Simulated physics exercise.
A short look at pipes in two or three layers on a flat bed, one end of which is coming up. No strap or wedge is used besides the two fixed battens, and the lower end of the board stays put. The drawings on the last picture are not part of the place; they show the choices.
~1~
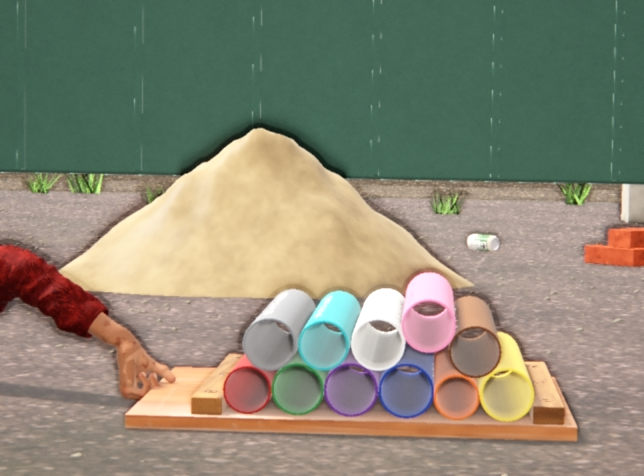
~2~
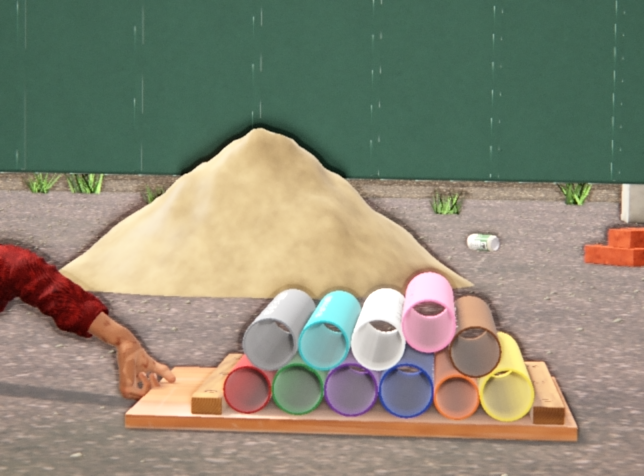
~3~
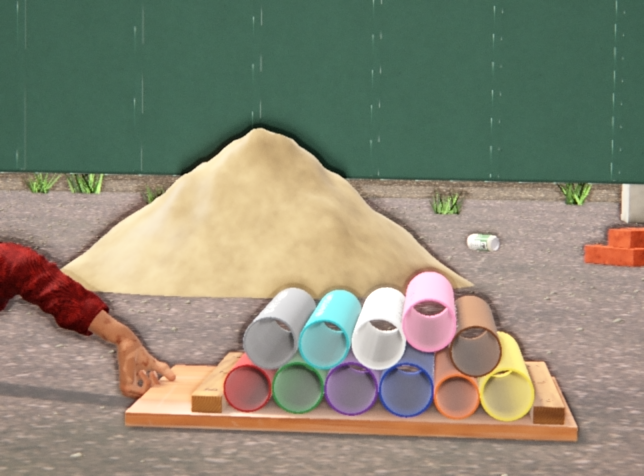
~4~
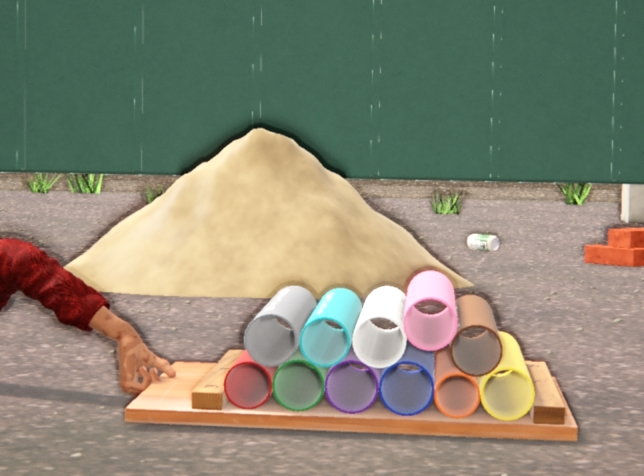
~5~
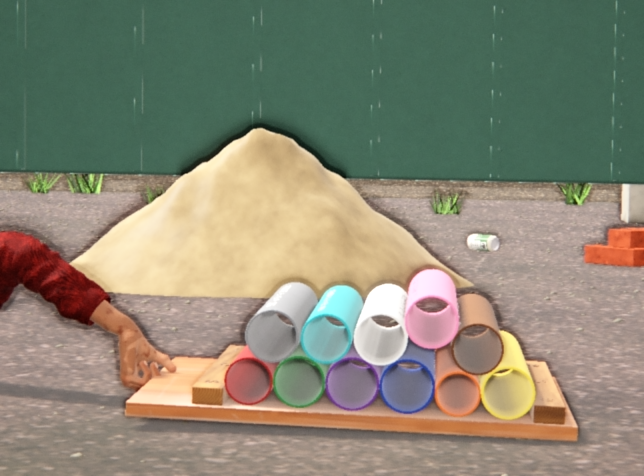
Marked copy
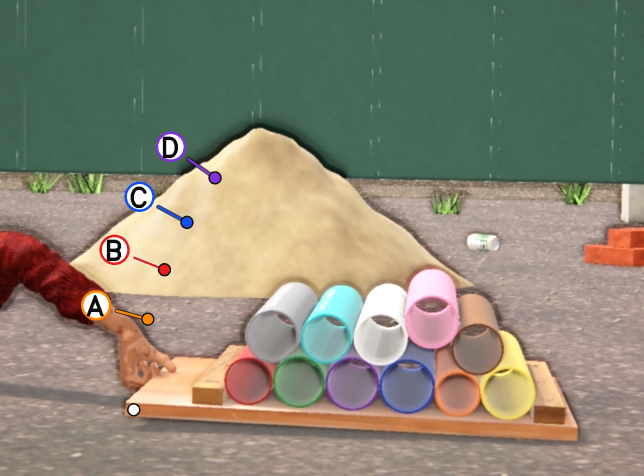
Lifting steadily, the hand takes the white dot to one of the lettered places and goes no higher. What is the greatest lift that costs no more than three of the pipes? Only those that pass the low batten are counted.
The highest mark that will do is C.
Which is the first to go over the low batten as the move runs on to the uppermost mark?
The brown one.
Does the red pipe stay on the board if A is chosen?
The red pipe: Yes.
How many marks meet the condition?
Three of the four.
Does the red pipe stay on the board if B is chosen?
Yes.
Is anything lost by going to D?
Yes.
On the marked copy, A at (148, 319); B at (165, 270); C at (187, 223); D at (215, 178); the white dot at (134, 410).
With C. Early on, board at 16°.
Further on, board at 27°.
At the end, board at 27°, none over the low batten.
As for the rest, A none over the low batten; B none over the low batten; D five over the low batten.
